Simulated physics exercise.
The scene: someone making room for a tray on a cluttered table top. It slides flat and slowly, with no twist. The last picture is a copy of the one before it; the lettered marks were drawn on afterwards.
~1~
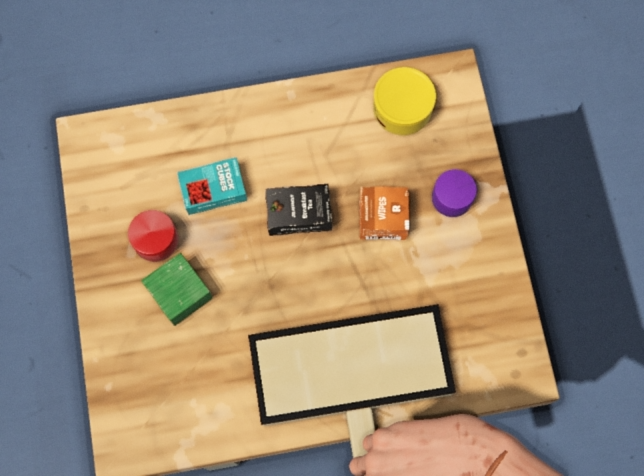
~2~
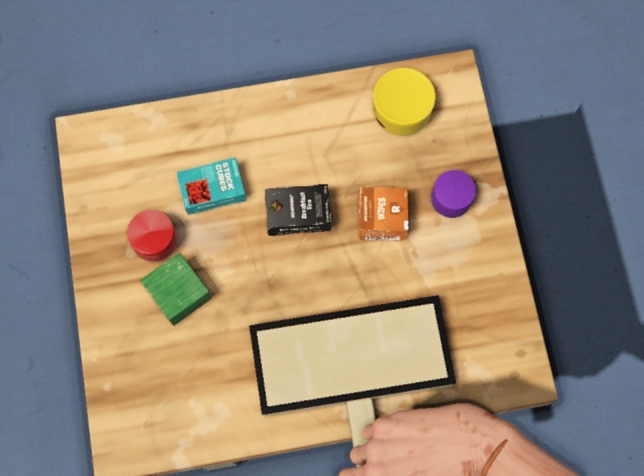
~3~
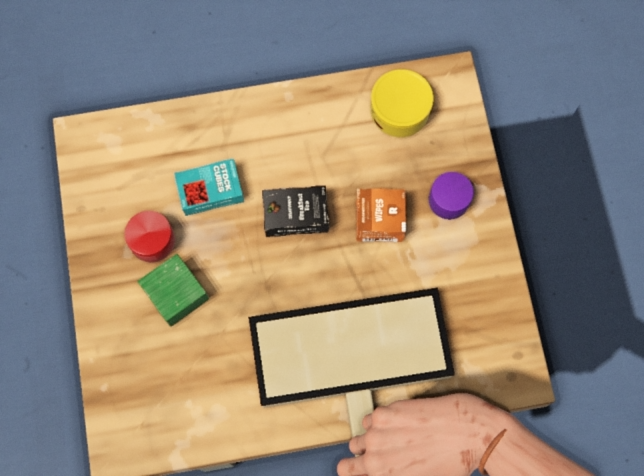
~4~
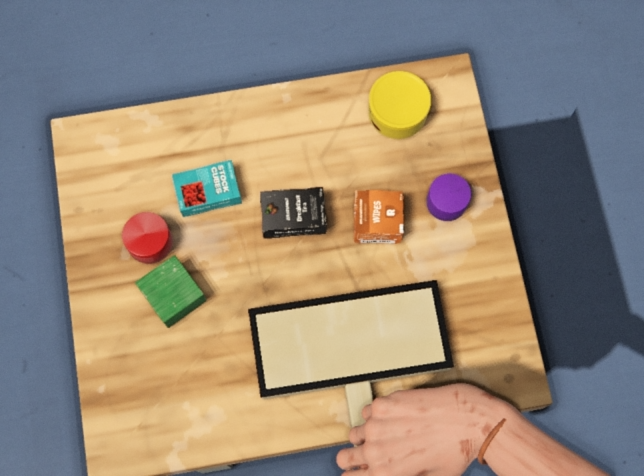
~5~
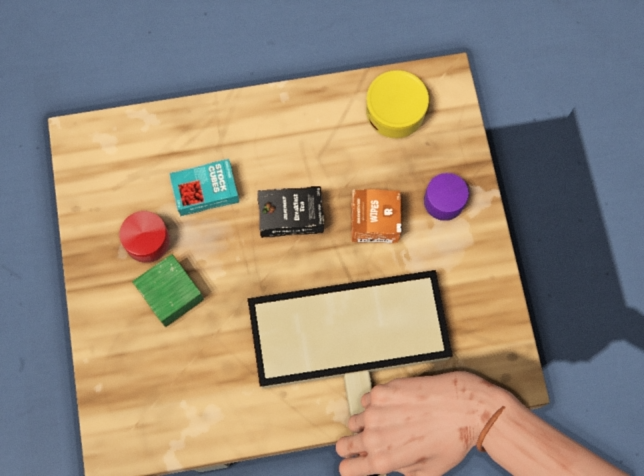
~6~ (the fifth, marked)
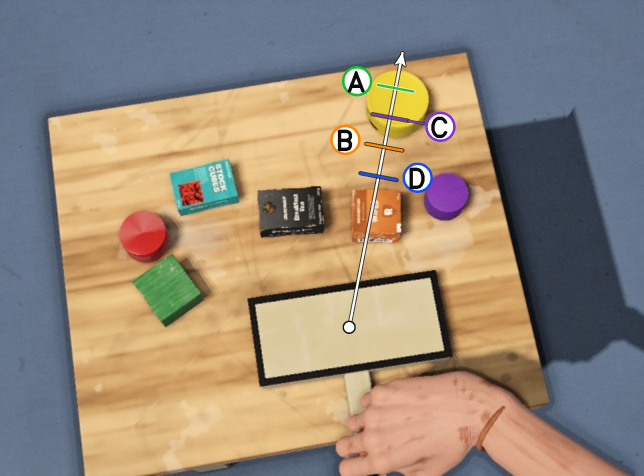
Framed cream tray, pushed by a hand, sliding slowly up a wooden table top toward a black packet and an orange box.
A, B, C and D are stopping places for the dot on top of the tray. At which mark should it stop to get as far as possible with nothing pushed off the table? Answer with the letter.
At D, and not beyond.
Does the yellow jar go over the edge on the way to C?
By then, yes.
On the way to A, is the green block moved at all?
No.
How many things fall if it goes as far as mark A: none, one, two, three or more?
Three or more.
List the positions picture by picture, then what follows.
Purple tin (453, 194); red tin (153, 236); orange box (384, 213), in the first frame.
Tray (352, 354); green block (177, 289), in the second frame.
Tray (351, 346); black packet (296, 211), in the third frame.
Tray (350, 337); purple tin (448, 198), in the fourth frame.
Tray (349, 327); orange box (376, 216); green block (169, 291); yellow jar (396, 105), in the fifth frame.
On the marked copy, A at (395, 88); B at (384, 147); C at (390, 118); D at (379, 176); the arrow from (349, 327) to (403, 53); the white dot at (349, 327).
Taking D. A third of the way, tray (360, 272); orange box (374, 204); yellow jar (396, 105).
Two thirds of the way, tray (370, 218); purple tin (447, 145); yellow jar (397, 100).
When it is over, tray (378, 180); yellow jar (398, 66); purple tin (444, 110); nothing has fallen.
As for the rest, A drops the purple tin, orange box, yellow jar and black packet; B drops the yellow jar; C drops the yellow jar.
